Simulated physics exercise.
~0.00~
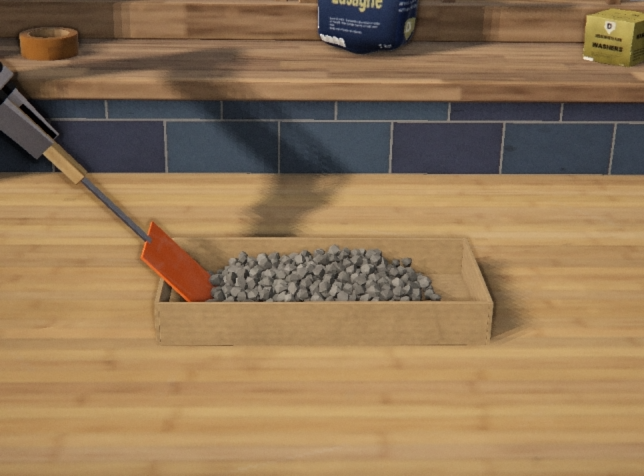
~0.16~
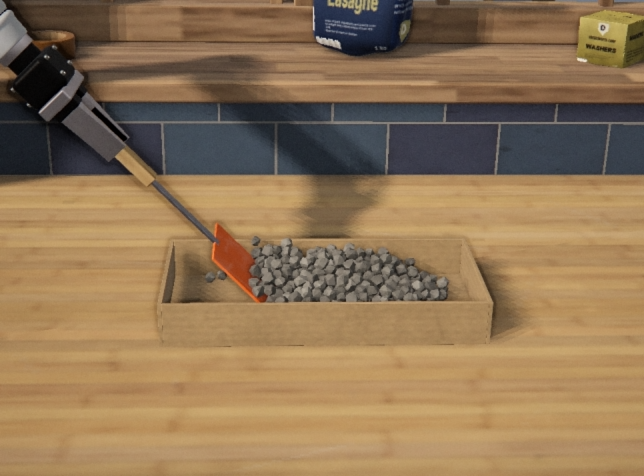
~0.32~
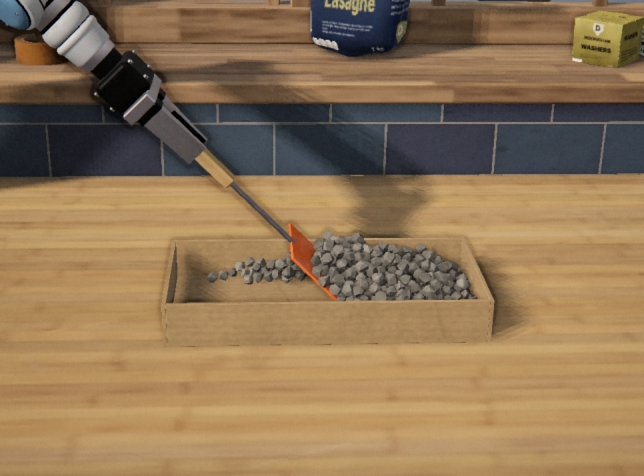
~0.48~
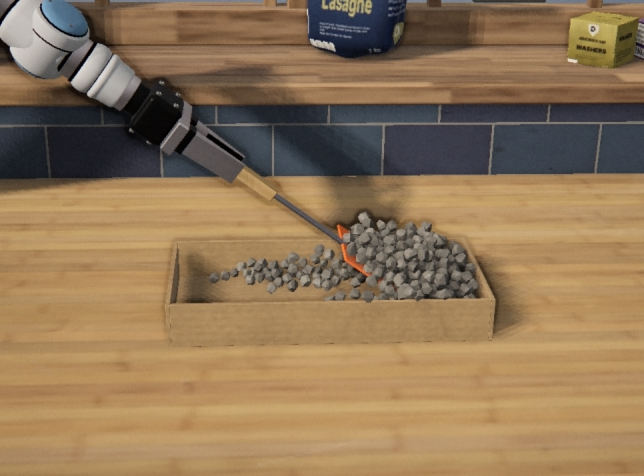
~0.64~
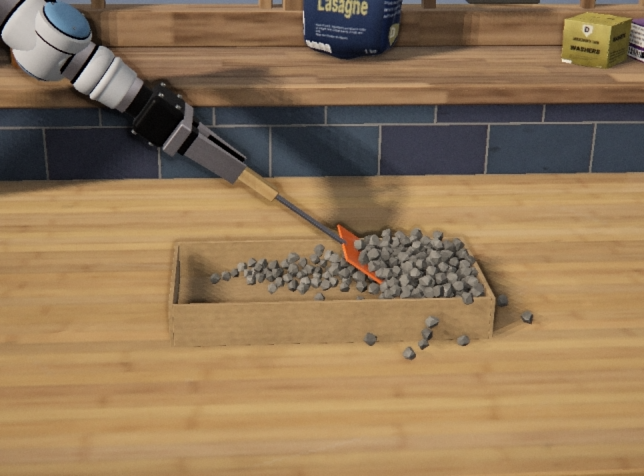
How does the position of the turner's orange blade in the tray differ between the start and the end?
At the start the blade is at the left end of the tray, beside the pebbles. By the end it is right of the tray's middle, against the heap of pebbles.
